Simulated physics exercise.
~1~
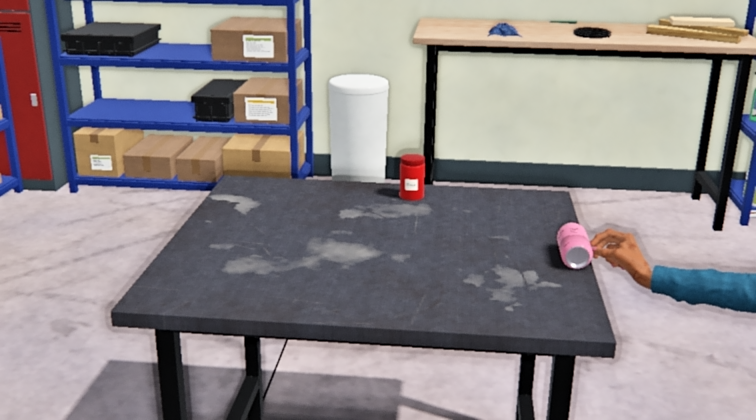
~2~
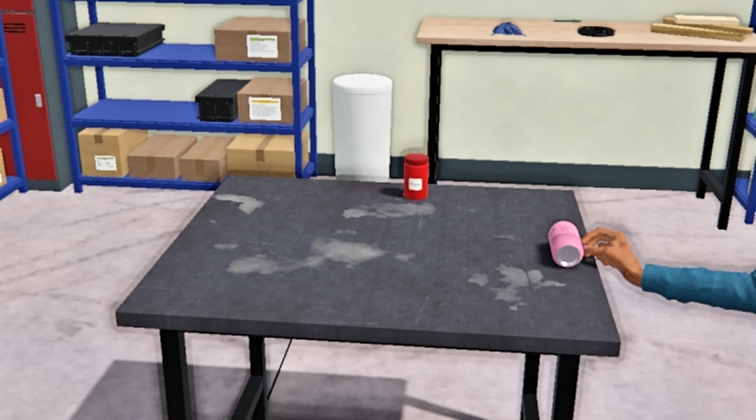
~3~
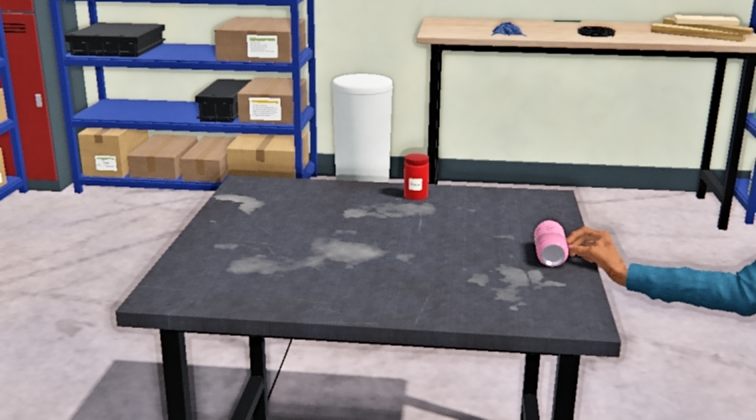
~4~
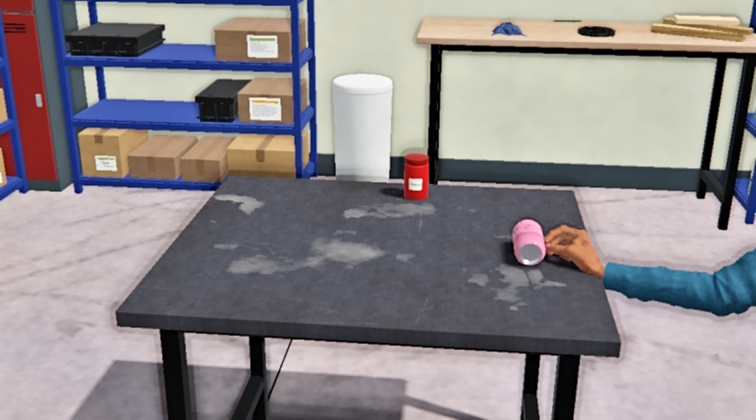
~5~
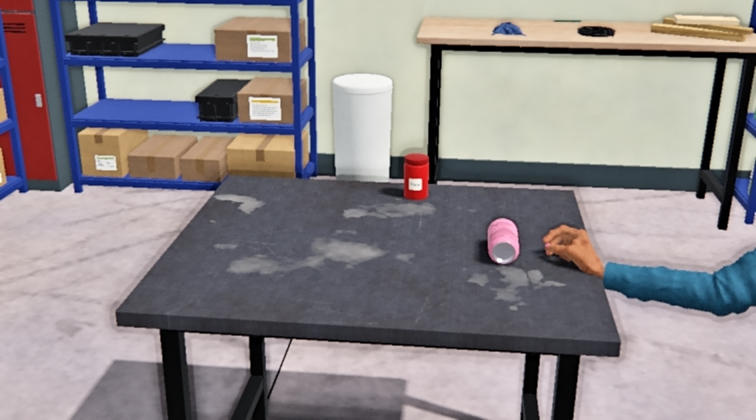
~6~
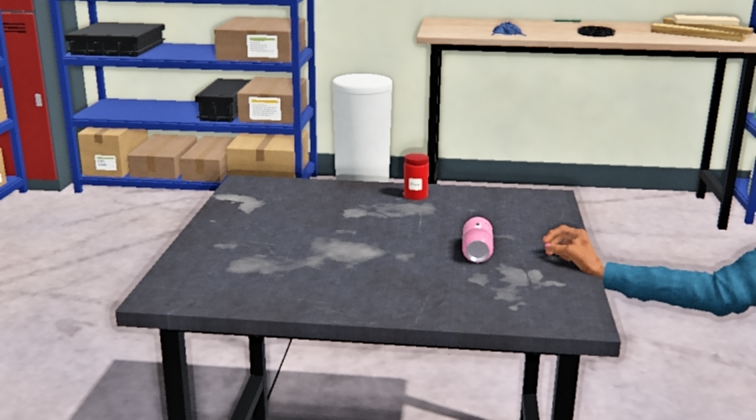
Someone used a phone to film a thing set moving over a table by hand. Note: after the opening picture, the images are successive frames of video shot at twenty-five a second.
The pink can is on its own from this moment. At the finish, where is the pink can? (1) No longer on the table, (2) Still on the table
Answer: 1.
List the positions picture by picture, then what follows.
Under the hand; pink can (574, 245), in the first frame.
Under the hand; pink can (565, 244), in the second frame.
Under the hand; pink can (551, 243), in the third frame.
Pink can (529, 242), in the fourth frame.
Pink can (503, 241) shifted about its own width, in the fifth frame.
Pink can (478, 239) shifted well along, in the sixth frame.
Then, 0.20 s on from there, pink can shifted well along near (357, 233).
Then, 0.50 s on from there, pink can shifted well along near (191, 225).
Then, 0.70 s on from there, pink can now off the table.
Then, 1.00 s on from there, things are still on the move.
In the end, off the table, pink can.
